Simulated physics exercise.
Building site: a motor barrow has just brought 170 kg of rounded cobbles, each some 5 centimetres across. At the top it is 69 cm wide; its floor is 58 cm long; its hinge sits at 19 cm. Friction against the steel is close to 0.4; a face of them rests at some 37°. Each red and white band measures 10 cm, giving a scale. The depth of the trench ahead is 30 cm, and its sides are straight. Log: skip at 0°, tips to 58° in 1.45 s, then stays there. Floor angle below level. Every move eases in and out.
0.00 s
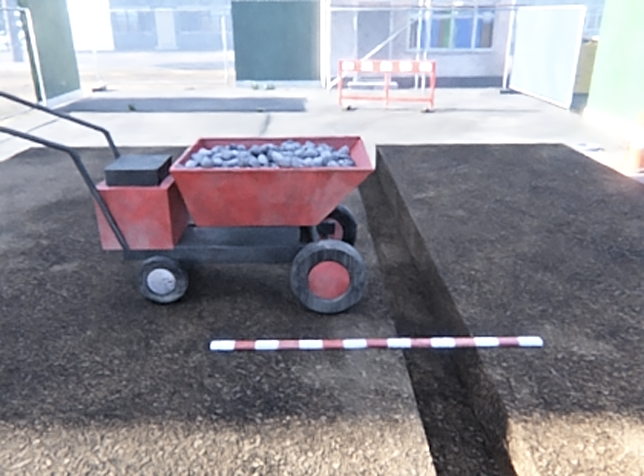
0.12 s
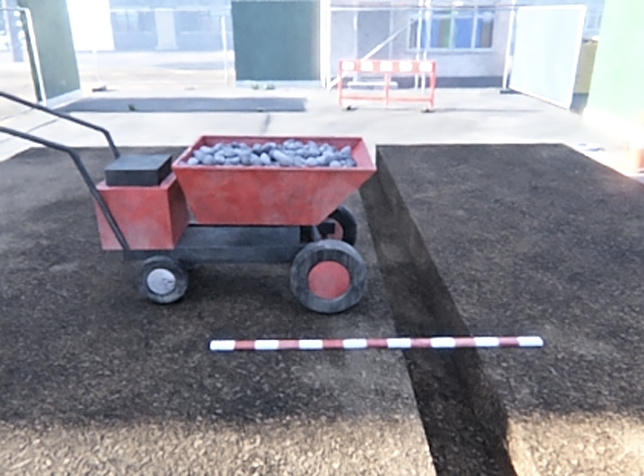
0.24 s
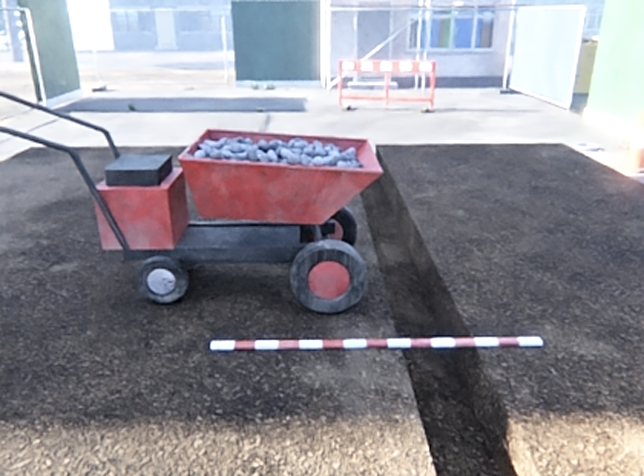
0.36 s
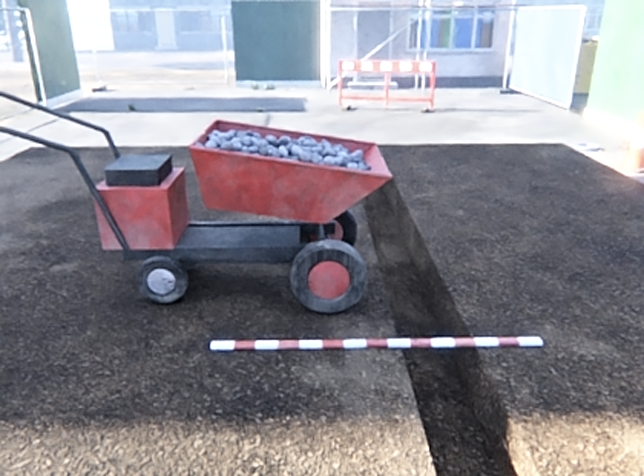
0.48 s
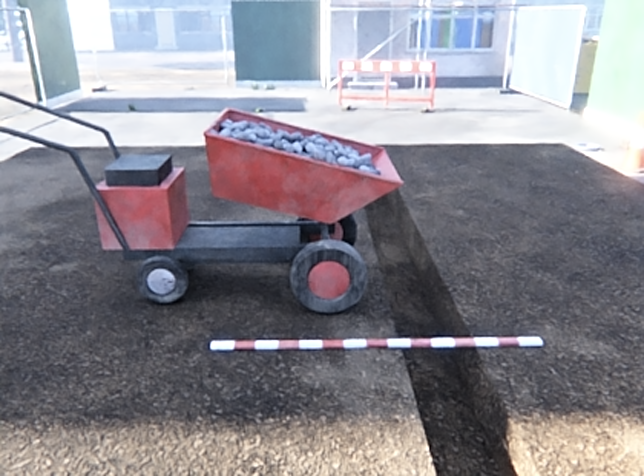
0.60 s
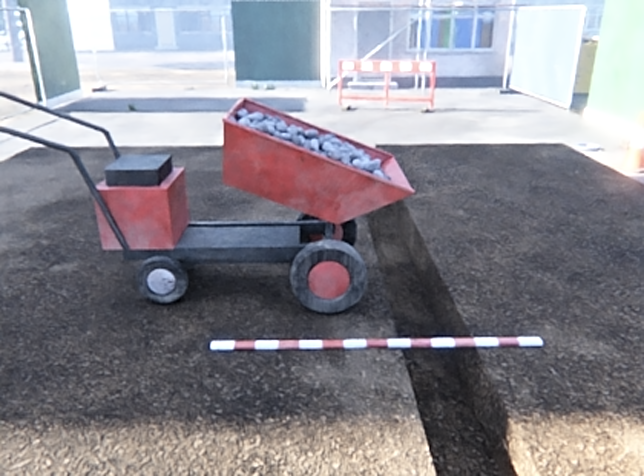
We see a red motor barrow loaded with grey cobbles standing beside a narrow trench, behind a red and white striped pole; its skip gradually tilts forward to the right, the rear rising while the stones remain inside.
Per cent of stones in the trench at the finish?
About 29 %.
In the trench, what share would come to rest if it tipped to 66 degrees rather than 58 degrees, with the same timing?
In that case some 30 per cent.
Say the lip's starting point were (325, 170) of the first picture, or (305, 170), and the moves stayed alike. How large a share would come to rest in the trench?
Estimates: 70 % then 80 %.
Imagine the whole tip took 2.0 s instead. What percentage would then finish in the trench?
Close to 35 per cent then.
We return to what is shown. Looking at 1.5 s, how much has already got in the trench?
5 per cent or so by then.
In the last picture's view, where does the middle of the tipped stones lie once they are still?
Middle at around (473, 280), I'd say.
After 1.1 s the floor is at 49°; 100 % in the skip; the foremost stones are at (434, 216).
After 1.5 s the floor is at 58°; 74 % in the skip, 3 % in the trench, 23 % past the trench; the foremost stones are at (510, 278).
After 1.9 s the floor is at 58°; 45 % in the skip, 4 % in the trench, 51 % past the trench; the foremost stones are at (593, 281).
After 3.8 s the floor is at 58°; 15 % in the skip, 29 % in the trench, 56 % past the trench; the foremost stones are at (637, 269).
